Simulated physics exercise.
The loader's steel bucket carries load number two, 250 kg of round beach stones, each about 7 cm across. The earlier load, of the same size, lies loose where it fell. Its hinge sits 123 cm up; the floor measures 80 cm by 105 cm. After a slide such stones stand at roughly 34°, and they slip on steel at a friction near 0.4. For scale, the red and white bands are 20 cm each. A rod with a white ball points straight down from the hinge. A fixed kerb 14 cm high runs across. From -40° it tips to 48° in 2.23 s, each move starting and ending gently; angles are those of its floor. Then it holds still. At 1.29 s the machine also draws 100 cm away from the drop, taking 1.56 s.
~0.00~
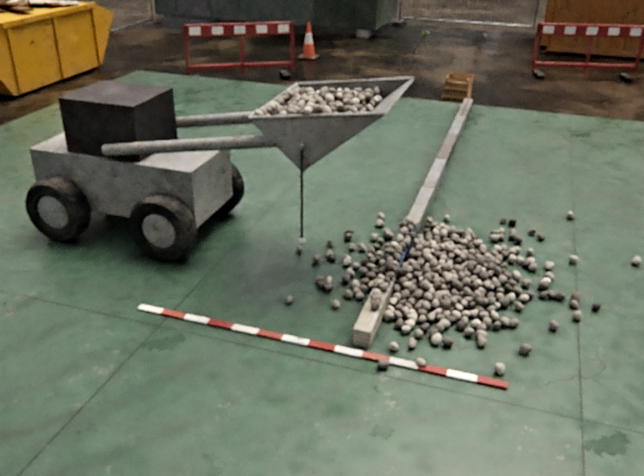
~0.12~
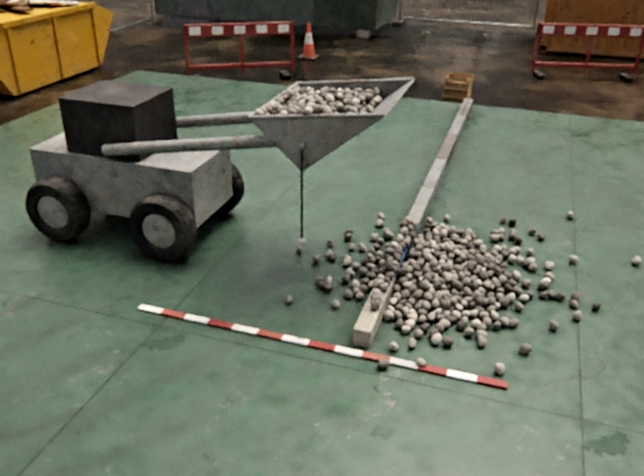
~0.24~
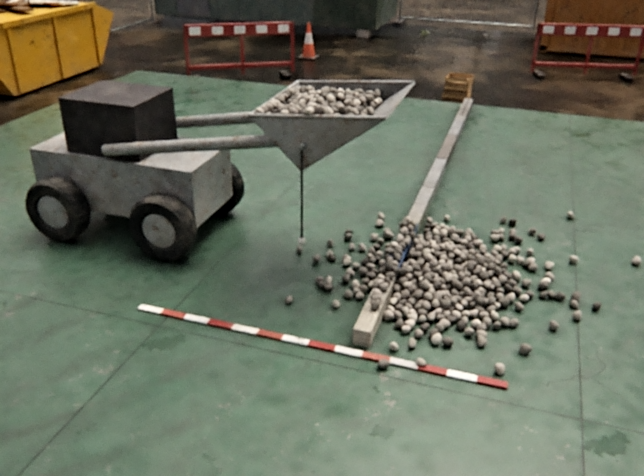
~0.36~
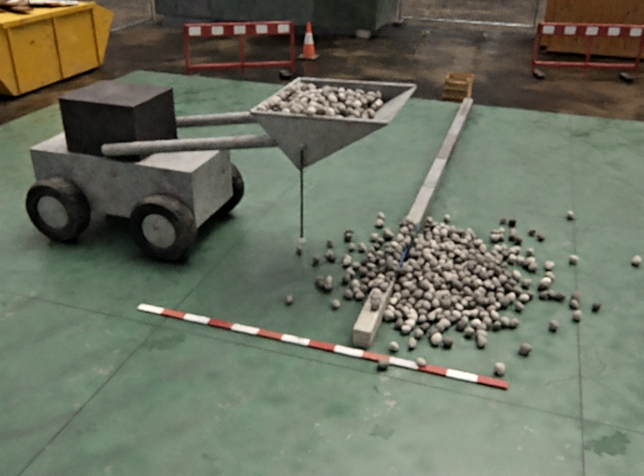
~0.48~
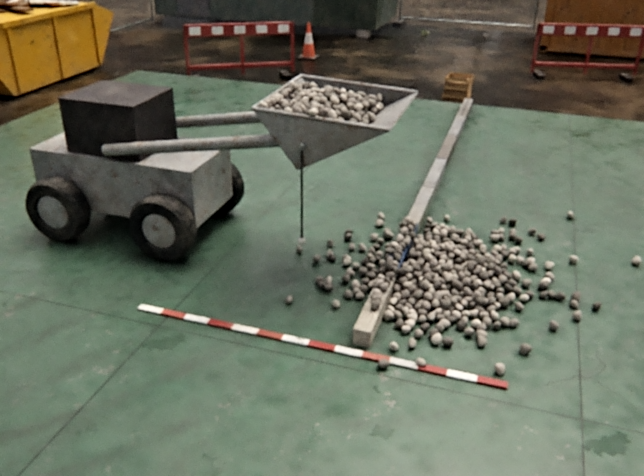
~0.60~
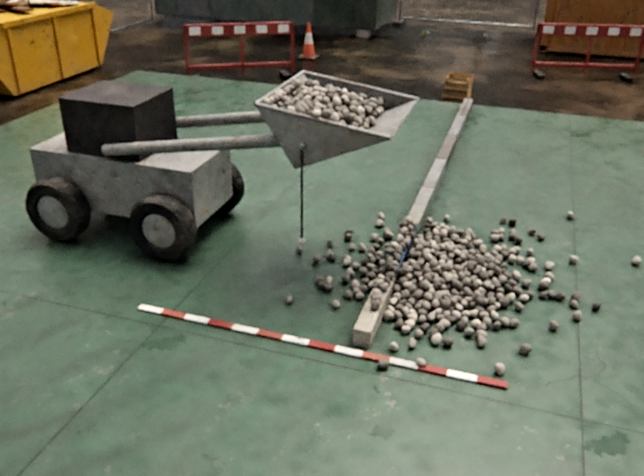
The clip shows a small grey wheeled loader holding a bucket of stones above a green floor, beside a loose stone pile lying across a long kerb; the bucket slowly tilts, its right lip lowering slightly, while the loader stays still.
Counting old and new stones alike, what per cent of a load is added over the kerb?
About 18 per cent.
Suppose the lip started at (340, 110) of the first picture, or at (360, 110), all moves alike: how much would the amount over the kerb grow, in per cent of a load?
About 0 and 5 per cent.
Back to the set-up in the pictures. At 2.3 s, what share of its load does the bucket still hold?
Roughly 0 per cent is still inside.
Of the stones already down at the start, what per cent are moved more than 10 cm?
Roughly 5 per cent of them.
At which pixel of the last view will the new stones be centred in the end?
Near (363, 255).
After 1.7 s the floor is at 34°; in per cent of one load, 71 in the bucket, 45 on this side of the kerb, 84 over the kerb; the foremost stones are at (610, 294).
After 2.3 s the floor is at 48°; in per cent of one load, 0 in the bucket, 99 on this side of the kerb, 101 over the kerb; the foremost stones are at (610, 294).
After 3.3 s the floor is at 48°; in per cent of one load, 0 in the bucket, 99 on this side of the kerb, 101 over the kerb; the foremost stones are at (610, 294).
After 5.8 s the floor is at 48°; in per cent of one load, 0 in the bucket, 99 on this side of the kerb, 101 over the kerb; the foremost stones are at (610, 294). Net gain over the kerb, 18.
